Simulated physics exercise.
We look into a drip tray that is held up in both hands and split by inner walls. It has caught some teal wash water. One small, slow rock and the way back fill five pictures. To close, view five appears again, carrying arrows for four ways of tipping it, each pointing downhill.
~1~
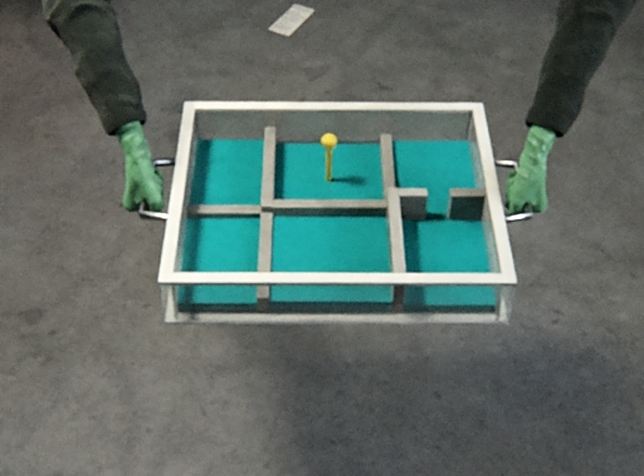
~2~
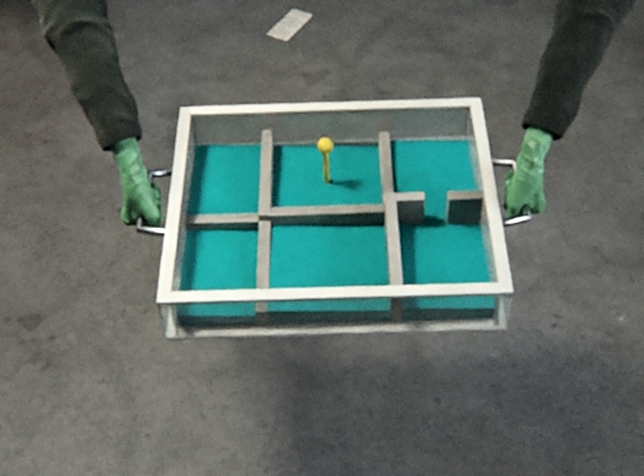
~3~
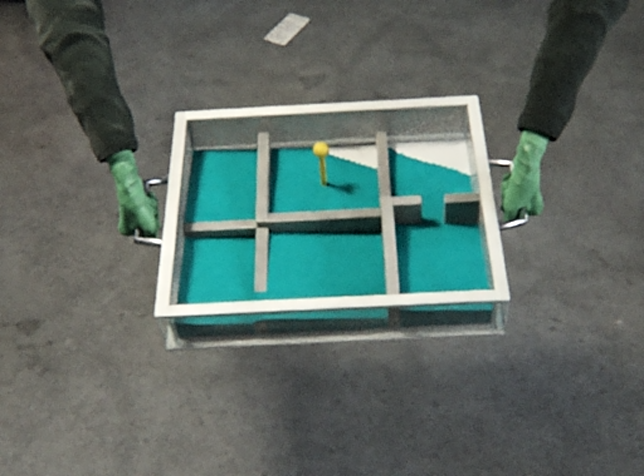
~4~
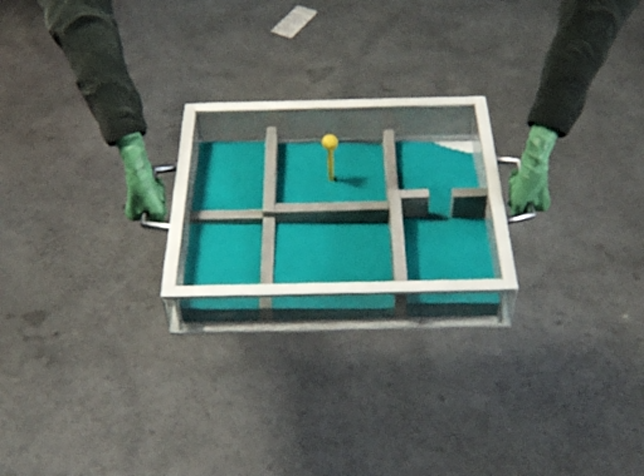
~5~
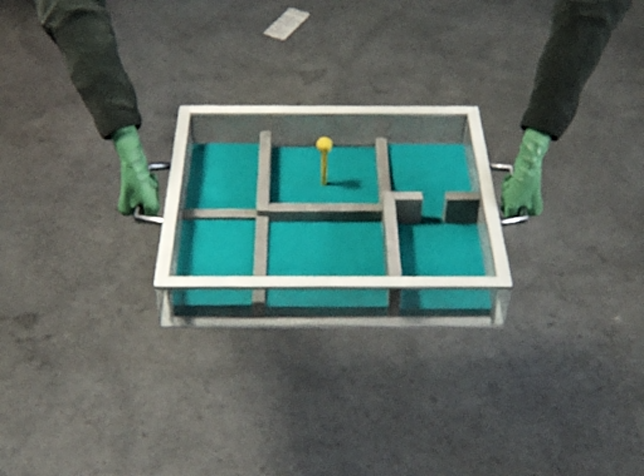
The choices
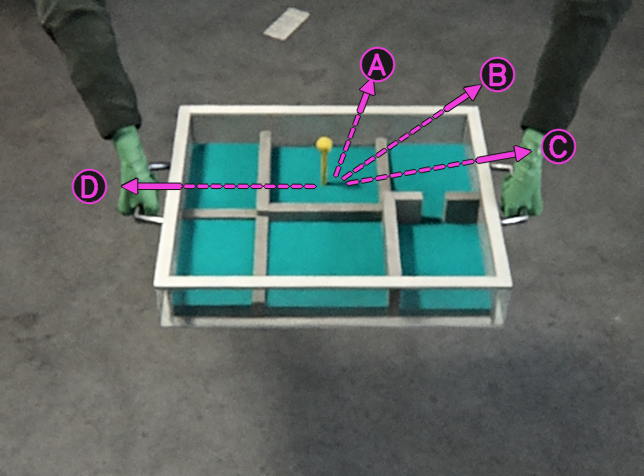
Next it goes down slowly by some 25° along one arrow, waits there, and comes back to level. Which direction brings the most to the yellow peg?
Use direction A.
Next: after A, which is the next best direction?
Here it is direction D.
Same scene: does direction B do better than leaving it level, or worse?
Direction B is worse.
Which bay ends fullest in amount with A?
The back middle bay.
In magenta, A ends at (370, 83); B ends at (476, 88); C ends at (525, 152); D ends at (127, 186).
Choosing A, about 32 % of the liquid ends in the peg's bay; about 13 % goes over the rim.
Choosing B, about 6 % of the liquid ends in the peg's bay; about 42 % goes over the rim.
Choosing C, about 8 % of the liquid ends in the peg's bay; about 4 % goes over the rim.
Choosing D, about 15 % of the liquid ends in the peg's bay; nothing spills.
